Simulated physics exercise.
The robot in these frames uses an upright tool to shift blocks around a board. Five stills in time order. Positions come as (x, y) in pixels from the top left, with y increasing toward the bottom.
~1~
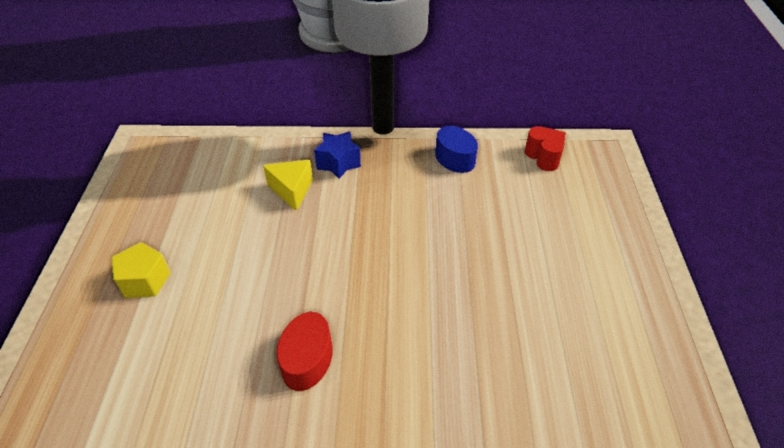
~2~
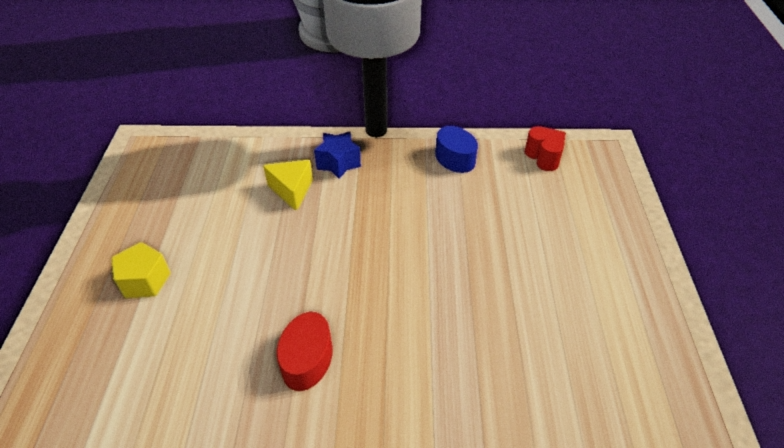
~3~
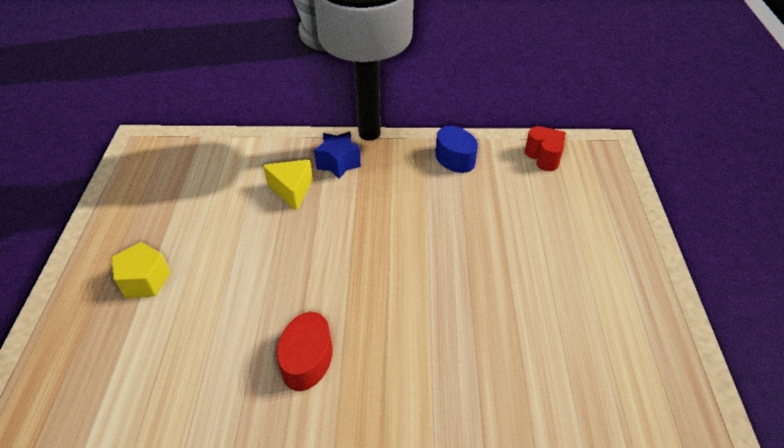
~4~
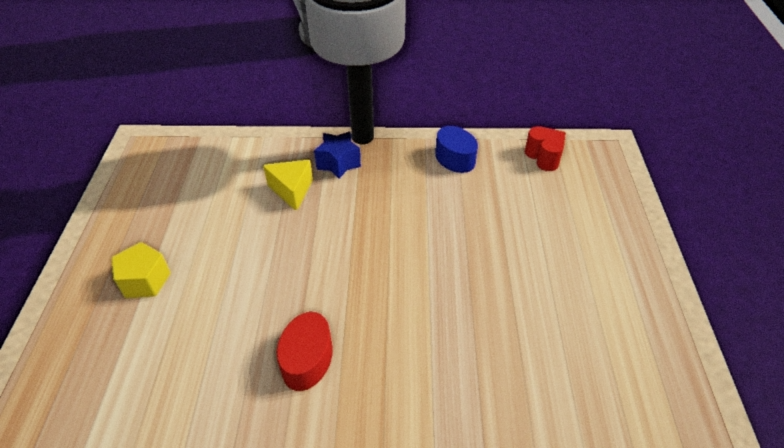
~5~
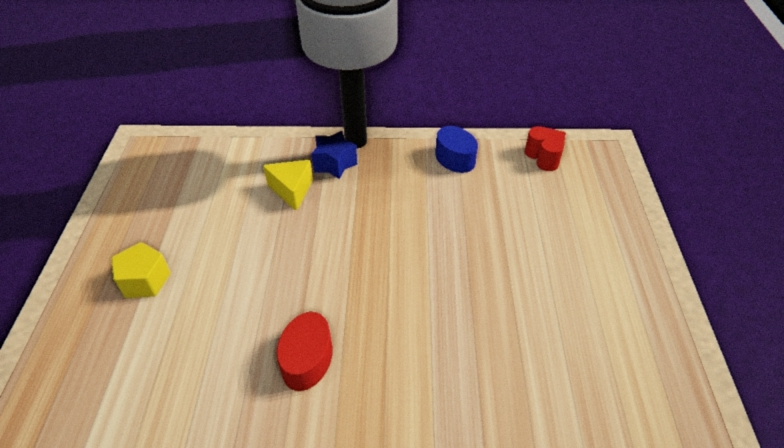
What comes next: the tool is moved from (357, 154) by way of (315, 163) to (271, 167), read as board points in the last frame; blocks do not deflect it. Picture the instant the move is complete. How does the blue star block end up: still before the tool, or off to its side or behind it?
I'd say the blue star block has slipped off and sits beside or behind the tool.
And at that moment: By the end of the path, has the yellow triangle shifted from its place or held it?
That block slides.
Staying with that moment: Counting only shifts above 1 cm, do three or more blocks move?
No, that is not what happens.
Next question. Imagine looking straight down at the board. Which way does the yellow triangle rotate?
The twist is anticlockwise.
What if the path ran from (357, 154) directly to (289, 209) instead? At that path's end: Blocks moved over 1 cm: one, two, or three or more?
Shifted over 1 cm: Two.
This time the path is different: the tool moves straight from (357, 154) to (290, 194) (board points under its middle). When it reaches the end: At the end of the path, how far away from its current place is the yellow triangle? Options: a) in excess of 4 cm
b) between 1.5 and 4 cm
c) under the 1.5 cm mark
a (in excess of 4 cm)
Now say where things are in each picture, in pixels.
Lower end of the tool (383, 128), tops of blocks, yellow triangle (288, 172), blue star block (337, 144), in the first frame.
Tool (376, 131), blocks as before, in the second frame.
Tool (370, 134), blocks as before, in the third frame.
Tool (363, 138), blocks as before, in the fourth frame.
Tool (356, 142), yellow triangle (288, 172), blue star block (333, 144), in the fifth frame.
The first path, step by step. Halfway along, tool (311, 151); yellow triangle (272, 182); blue star block (292, 158), turned 20° anticlockwise.
At the end, tool (268, 155); yellow triangle (263, 192), turned 20° anticlockwise; blue star block (260, 166), turned 50° anticlockwise.
